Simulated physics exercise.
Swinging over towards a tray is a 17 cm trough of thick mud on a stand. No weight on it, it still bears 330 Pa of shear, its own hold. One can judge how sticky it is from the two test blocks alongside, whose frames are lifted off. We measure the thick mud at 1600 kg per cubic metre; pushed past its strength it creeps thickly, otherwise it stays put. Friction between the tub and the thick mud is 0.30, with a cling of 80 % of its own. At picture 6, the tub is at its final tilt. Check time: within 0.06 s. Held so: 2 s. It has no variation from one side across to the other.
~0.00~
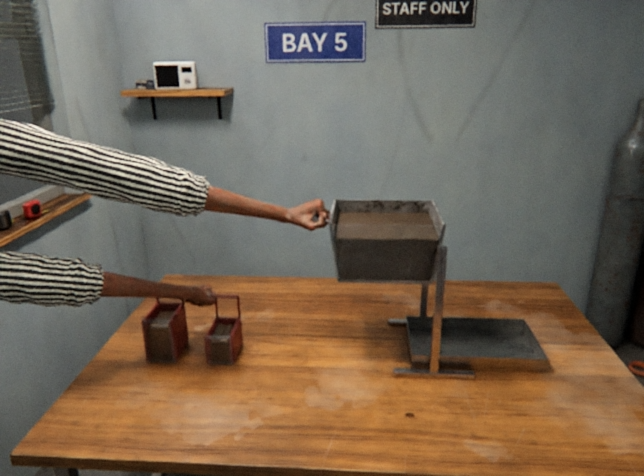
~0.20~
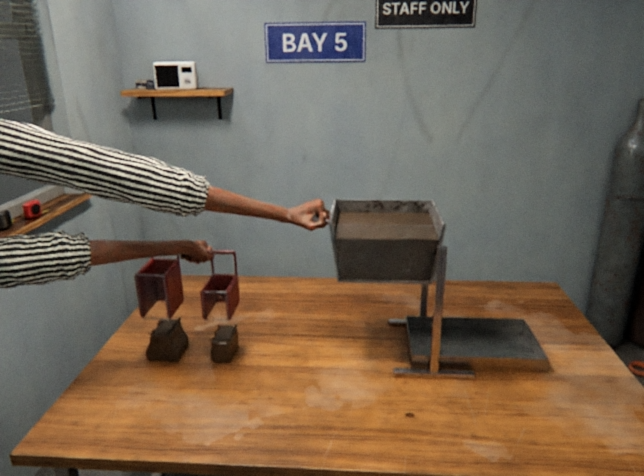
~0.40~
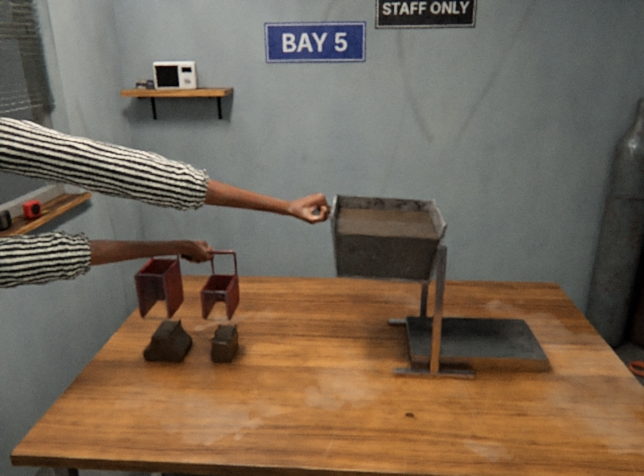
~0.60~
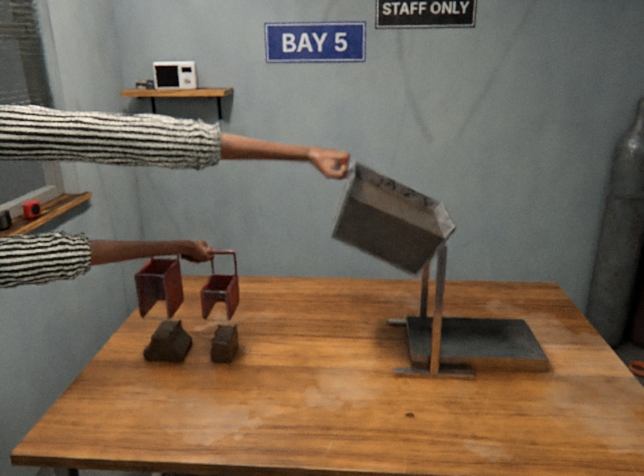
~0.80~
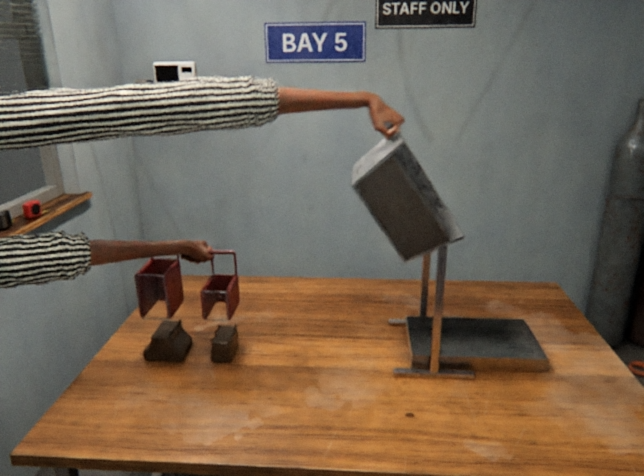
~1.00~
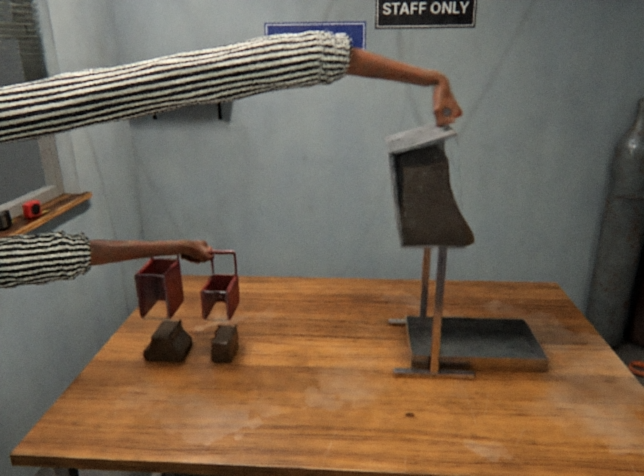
On a wooden table, one hand lifts red moulds off mud blocks, another steeply tilts a trough.
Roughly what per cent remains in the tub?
About 32 %.
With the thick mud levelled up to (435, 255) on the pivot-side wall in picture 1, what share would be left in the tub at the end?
I'd guess around 55 in a hundred.
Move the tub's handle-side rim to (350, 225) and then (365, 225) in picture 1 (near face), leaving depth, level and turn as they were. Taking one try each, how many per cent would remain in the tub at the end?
Respectively 40 % and 50 %.
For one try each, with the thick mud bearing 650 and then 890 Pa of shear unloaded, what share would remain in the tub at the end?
The answers, in order, are 40 % and 50 %.
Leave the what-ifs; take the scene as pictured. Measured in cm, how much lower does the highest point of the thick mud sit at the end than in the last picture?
16 cm or so.
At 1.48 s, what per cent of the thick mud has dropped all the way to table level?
I'd say close to 55 per cent of it.
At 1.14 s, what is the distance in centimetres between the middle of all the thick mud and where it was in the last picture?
Around 9 centimetres.
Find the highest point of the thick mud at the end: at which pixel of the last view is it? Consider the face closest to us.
Roughly at pixel (418, 219).
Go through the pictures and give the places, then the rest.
The first picture shows handle-side rim at (332, 224), tilt 0 degrees; top of the thick mud at (425, 239); blocks stand 12 cm, 7.9 cm (left to right).
The second picture shows handle-side rim at (332, 224), tilt 0 degrees; top of the thick mud at (425, 239); blocks stand 9.7 cm, 7.7 cm (left to right).
The third picture shows handle-side rim at (334, 219), tilt 3 degrees; top of the thick mud at (340, 233); blocks stand 8.7 cm, 7.7 cm (left to right).
The fourth picture shows handle-side rim at (354, 180), tilt 26 degrees; top of the thick mud at (350, 197); blocks stand 8.7 cm, 7.7 cm (left to right).
The fifth picture shows handle-side rim at (404, 145), tilt 56 degrees; top of the thick mud at (391, 160); blocks stand 8.7 cm, 7.7 cm (left to right).
The sixth picture shows handle-side rim at (457, 137), tilt 81 degrees; top of the thick mud at (447, 162); blocks stand 8.7 cm, 7.7 cm (left to right).
After 1.14 s, the tub is at 81 degrees and holds 65 %.
After 1.31 s, the tub is at 81 degrees and holds 37 %.
After 1.48 s, the tub is at 81 degrees and holds 33 %.
After 1.65 s, the tub is at 81 degrees and holds 32 %.
After 3.00 s, at the end, the tub is at 81 degrees and holds 32 %.
